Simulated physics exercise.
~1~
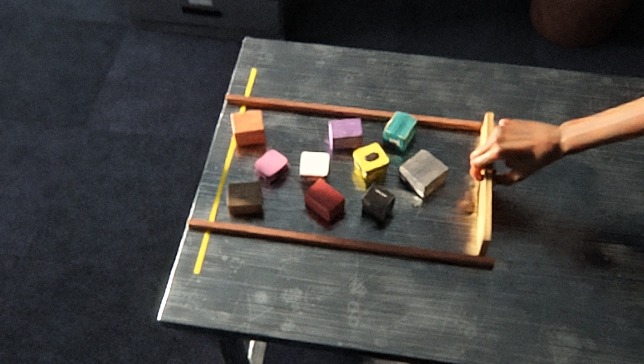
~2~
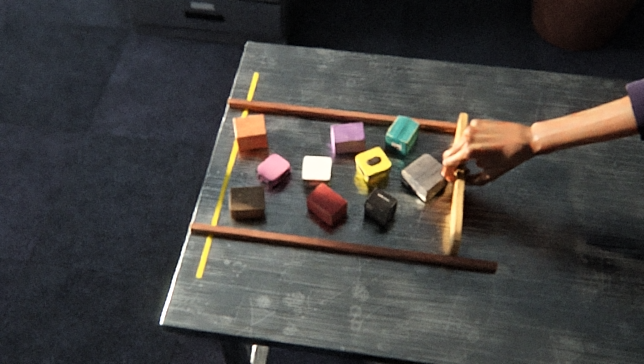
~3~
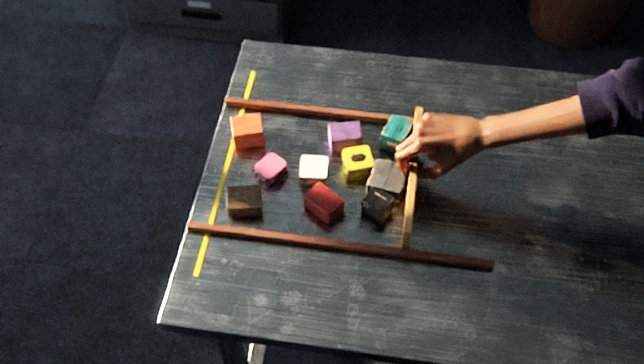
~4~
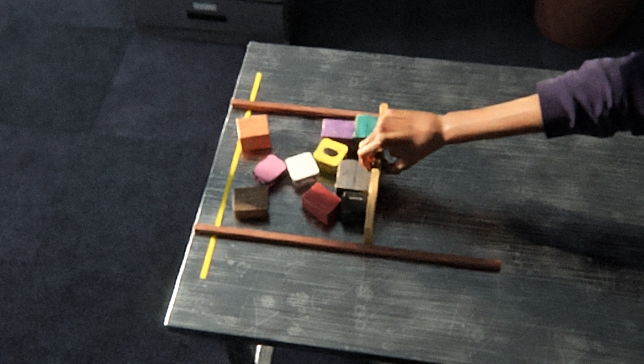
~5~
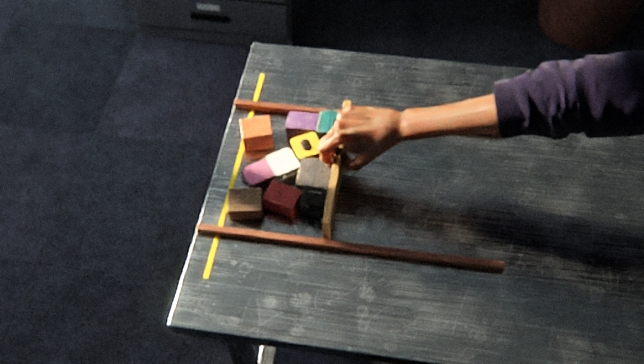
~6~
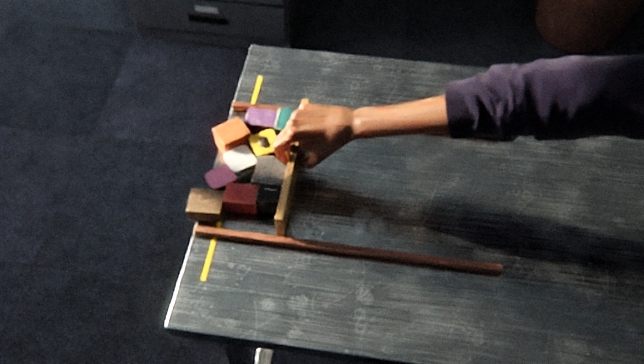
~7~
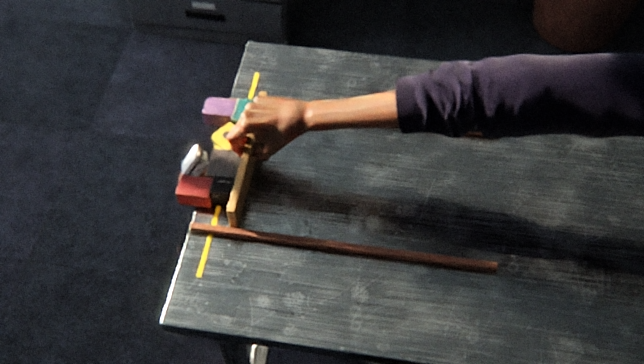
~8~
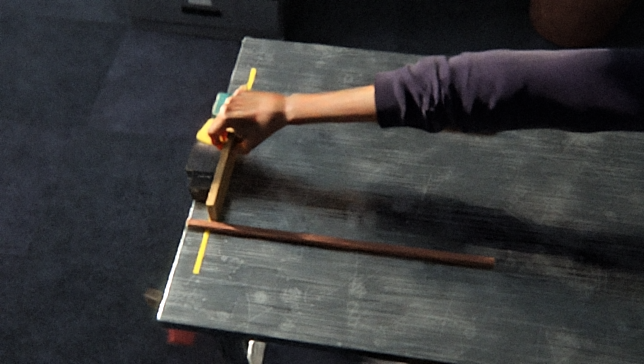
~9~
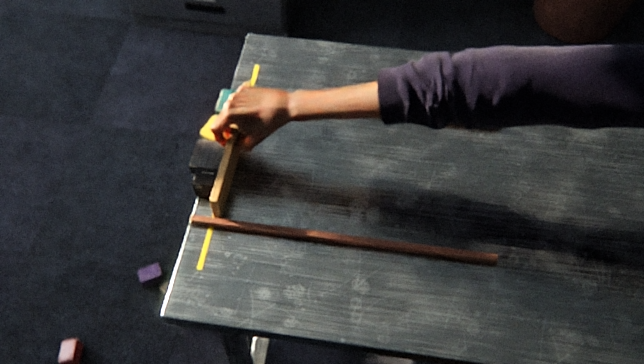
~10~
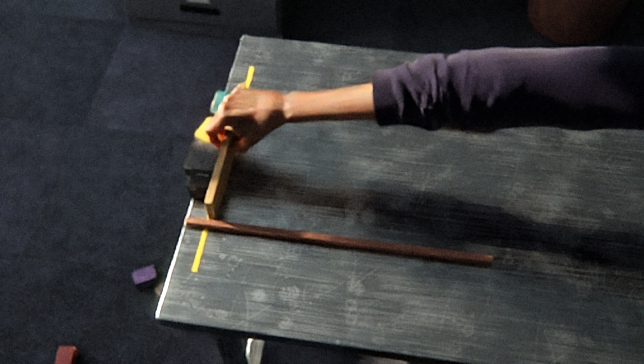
On a dark tabletop between two wooden rails, a hand slid an upright board left, bunching up small coloured blocks and pushing many over the edge onto the floor, then stopped near the yellow strip with a few still against the board.
